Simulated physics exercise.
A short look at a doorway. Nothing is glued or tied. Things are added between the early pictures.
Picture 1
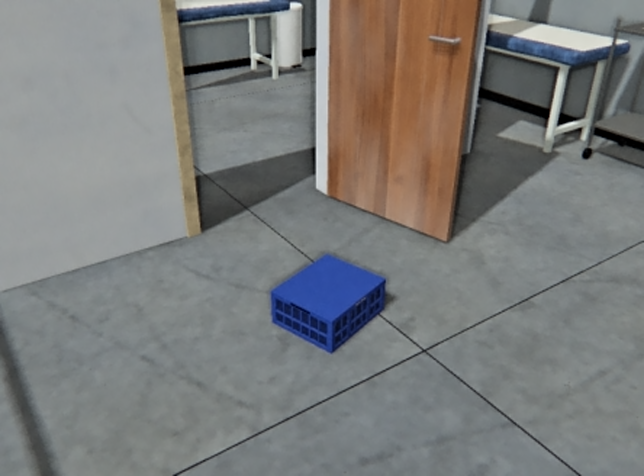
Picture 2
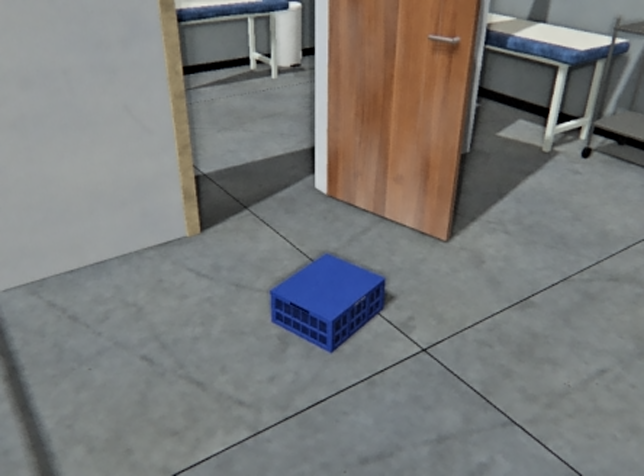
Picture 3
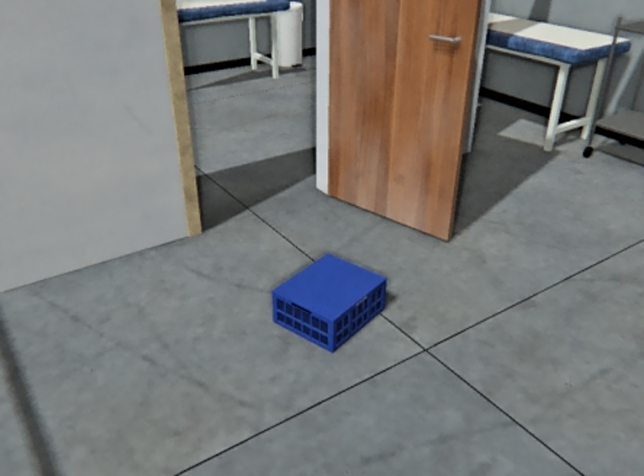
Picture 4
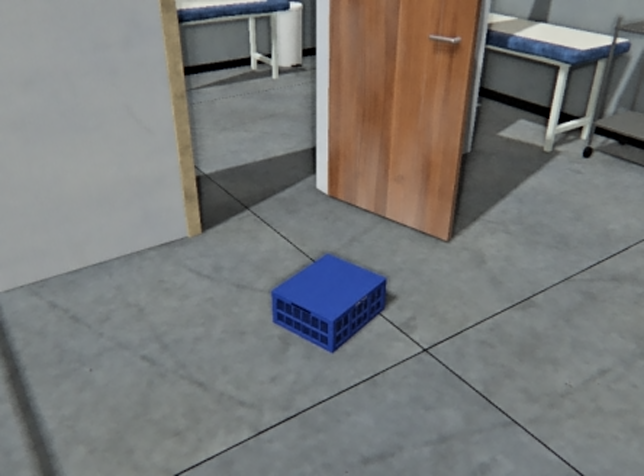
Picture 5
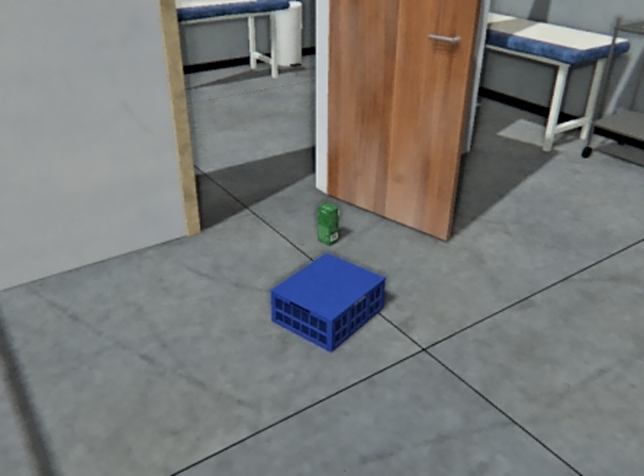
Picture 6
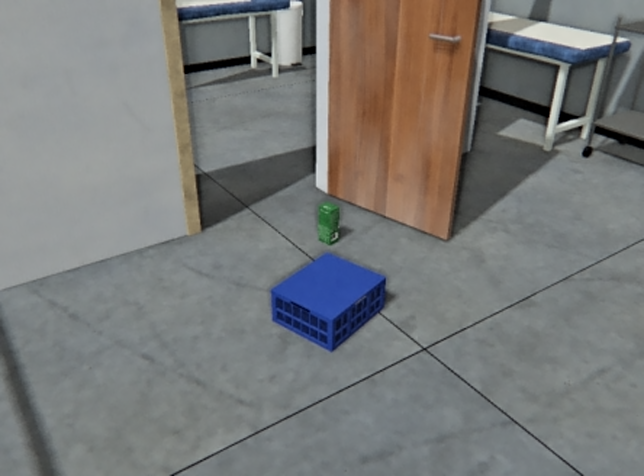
The clip shows a blue crate on a grey floor in front of a wide-open wooden door, with padded tables beyond. The crate and door stay still, and a small green object appears behind the crate near the door.
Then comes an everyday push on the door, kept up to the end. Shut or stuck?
Outcome: The door closes.
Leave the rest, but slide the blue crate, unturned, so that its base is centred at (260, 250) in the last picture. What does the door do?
Then it jams.
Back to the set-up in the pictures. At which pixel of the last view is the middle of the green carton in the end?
Around (222, 201).
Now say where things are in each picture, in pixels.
In the first frame, door wide open and still; blue crate (329, 301).
In the second frame, door wide open and still; blue crate (329, 300).
In the third frame, door wide open and still; blue crate (330, 300).
In the fourth frame, door wide open and still; blue crate (330, 300).
In the fifth frame, door wide open and still; blue crate (329, 300).
In the sixth frame, door wide open and still; green carton (329, 224); blue crate (329, 299).
Then, 1.40 s on from there, door at 58°; green carton shifted a little near (322, 224).
Then, 2.00 s on from there, door at 31°; green carton shifted well along near (275, 220).
Then, 2.60 s on from there, door at 4°; green carton shifted well along near (238, 204).
In the end, door at 0°; toppled on the floor, green carton; blue crate unmoved. At the end, from the last picture's camera, green carton near (222, 201).
